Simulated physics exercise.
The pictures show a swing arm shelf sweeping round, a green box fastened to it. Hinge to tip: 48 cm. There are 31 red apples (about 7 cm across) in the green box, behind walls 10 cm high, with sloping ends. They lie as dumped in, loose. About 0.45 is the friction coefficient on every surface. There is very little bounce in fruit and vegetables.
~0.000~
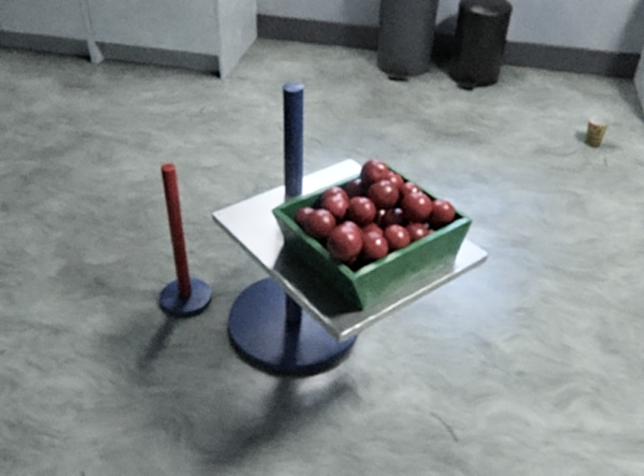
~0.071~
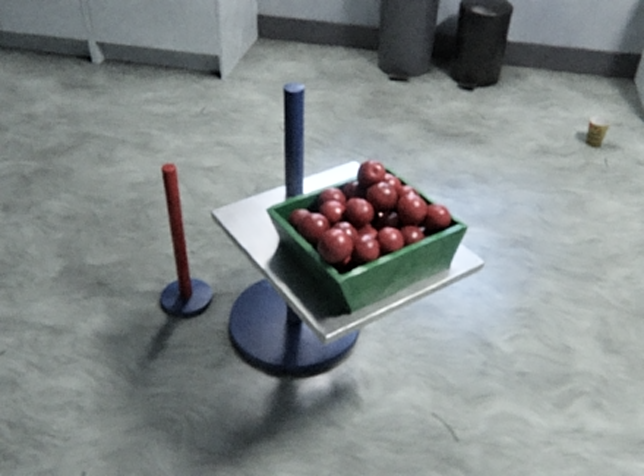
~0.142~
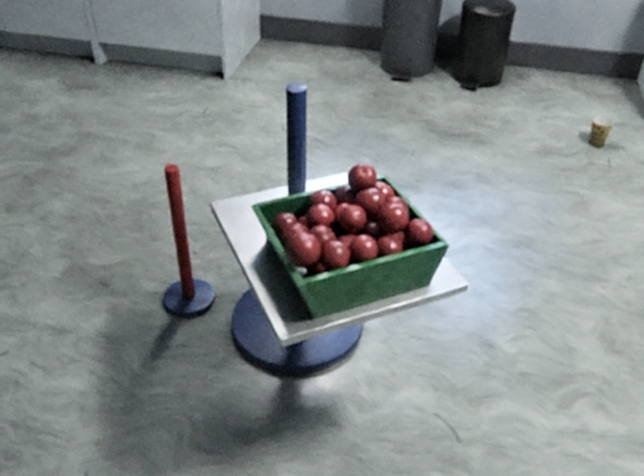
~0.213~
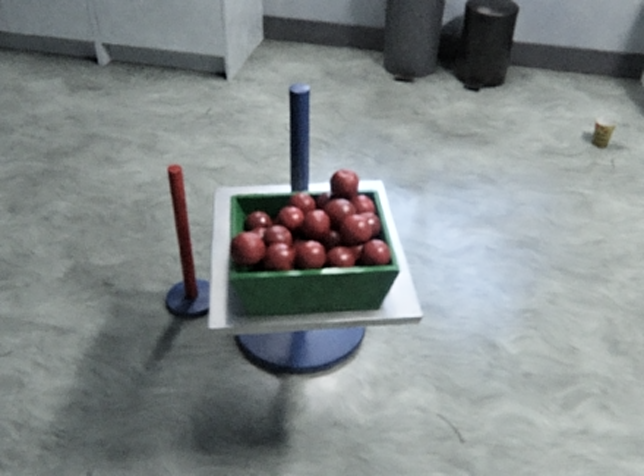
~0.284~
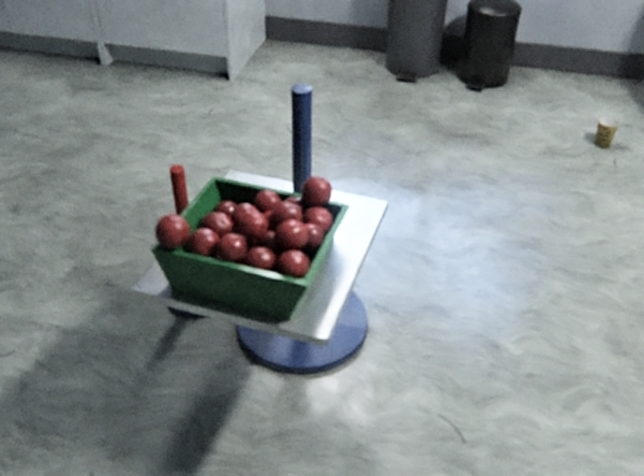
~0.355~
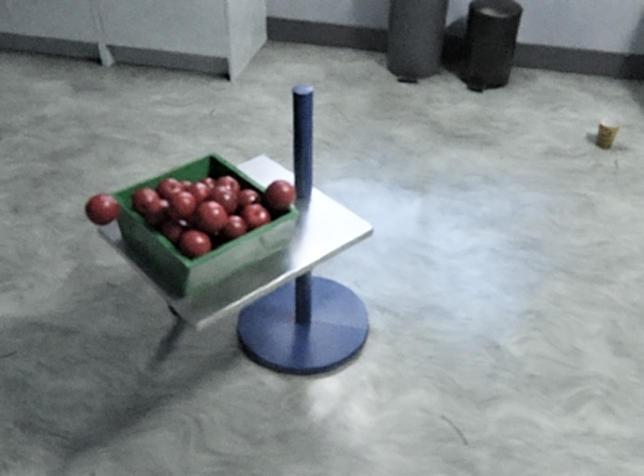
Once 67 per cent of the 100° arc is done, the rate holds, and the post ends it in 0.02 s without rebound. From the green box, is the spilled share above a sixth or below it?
Above a sixth.
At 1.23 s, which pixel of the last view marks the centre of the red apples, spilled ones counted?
Centre: Around (179, 192) px.
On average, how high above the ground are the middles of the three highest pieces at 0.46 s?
I'd put it close to 68 cm.
After 0.38 s, it reaches the stop.
After 0.46 s, the green box is down by 2 of 31.
After 0.58 s, the green box is down by 7 of 31.
After 0.80 s, the green box is down by 9 of 31.
Outcome (at 1.23 s), the green box is down by 9 of 31. Asked share, 9 of 31, 29 per cent.
